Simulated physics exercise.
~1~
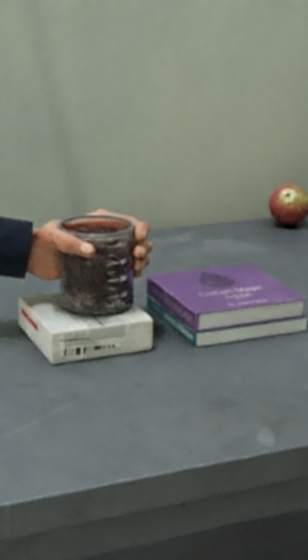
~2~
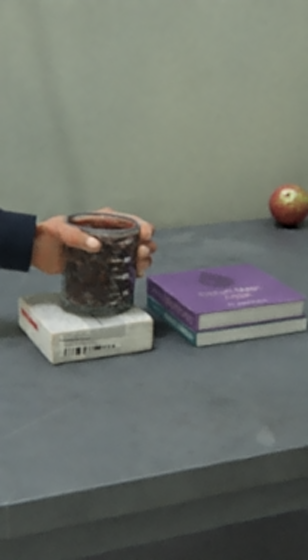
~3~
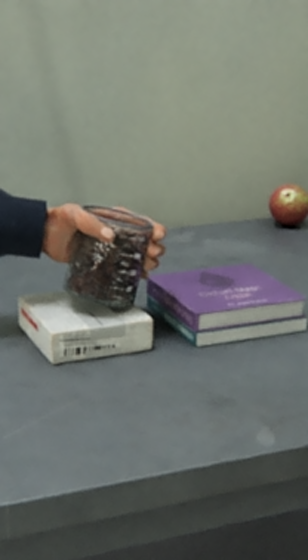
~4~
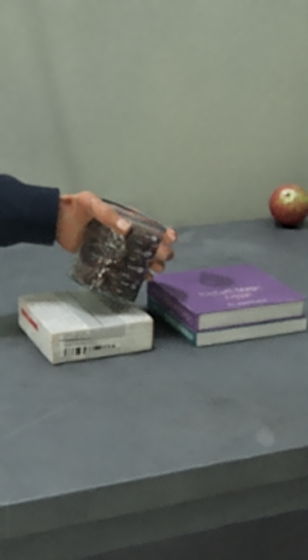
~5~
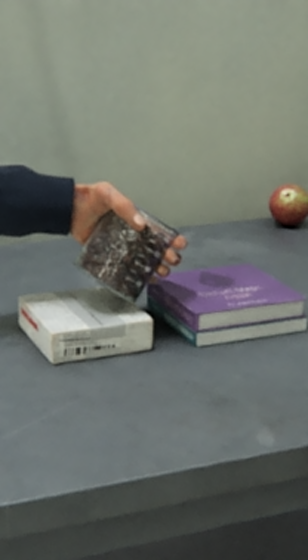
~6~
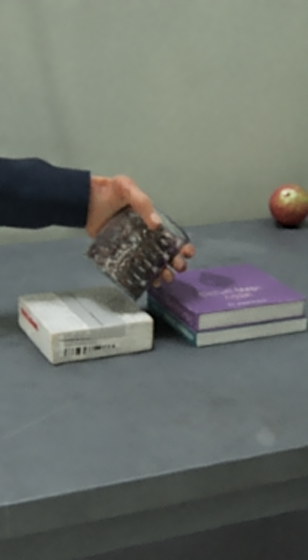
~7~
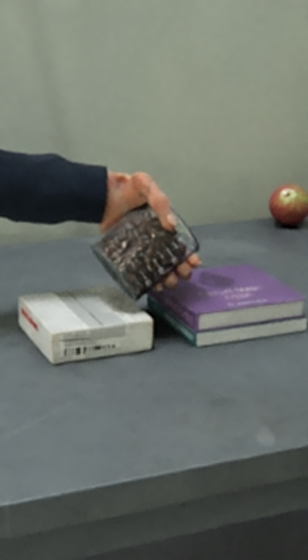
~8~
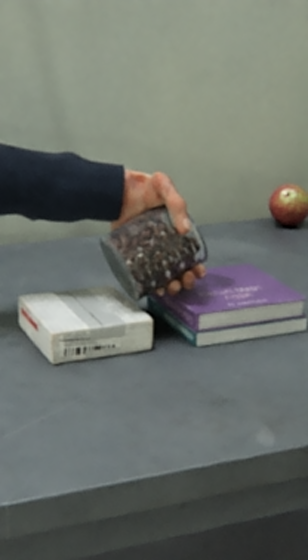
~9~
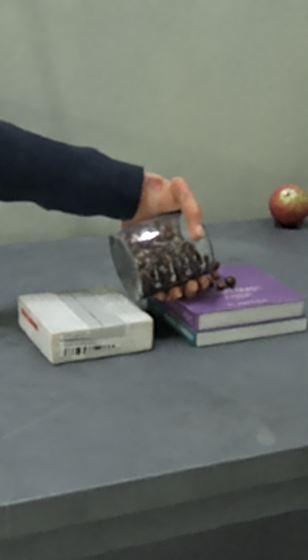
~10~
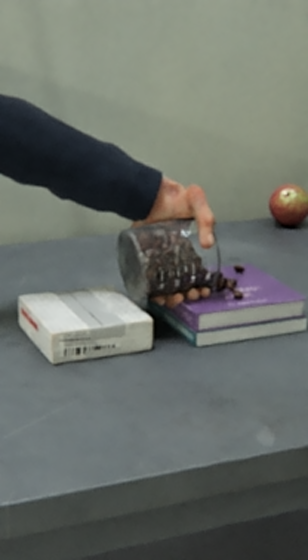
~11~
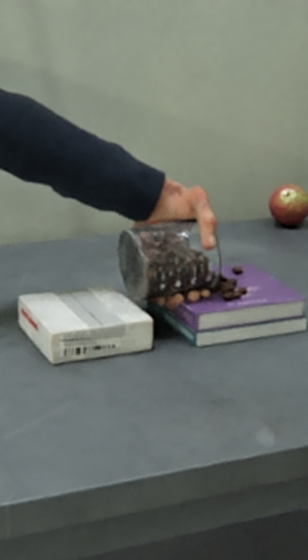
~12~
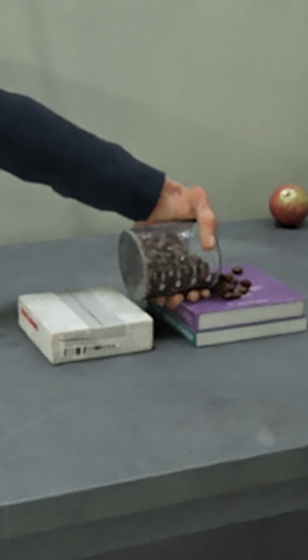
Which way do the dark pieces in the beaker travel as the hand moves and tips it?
They travel to the right, toward the stacked books, where a few of them end up on the purple cover.
A hand in a dark blue sleeve holds a clear beaker partly filled with dark brown pieces, upright over a white box on a grey table, seen from a fixed view at the front and slightly above. To the right lie two stacked books, the top one purple, and a reddish apple sits farther back at the right edge. The hand lifts the beaker a little and tips it rightward while carrying it toward the books. Once it is nearly on its side, a few pieces drop onto the purple cover. The beaker ends resting against the books, still held, with a small pile spilled and most pieces inside.
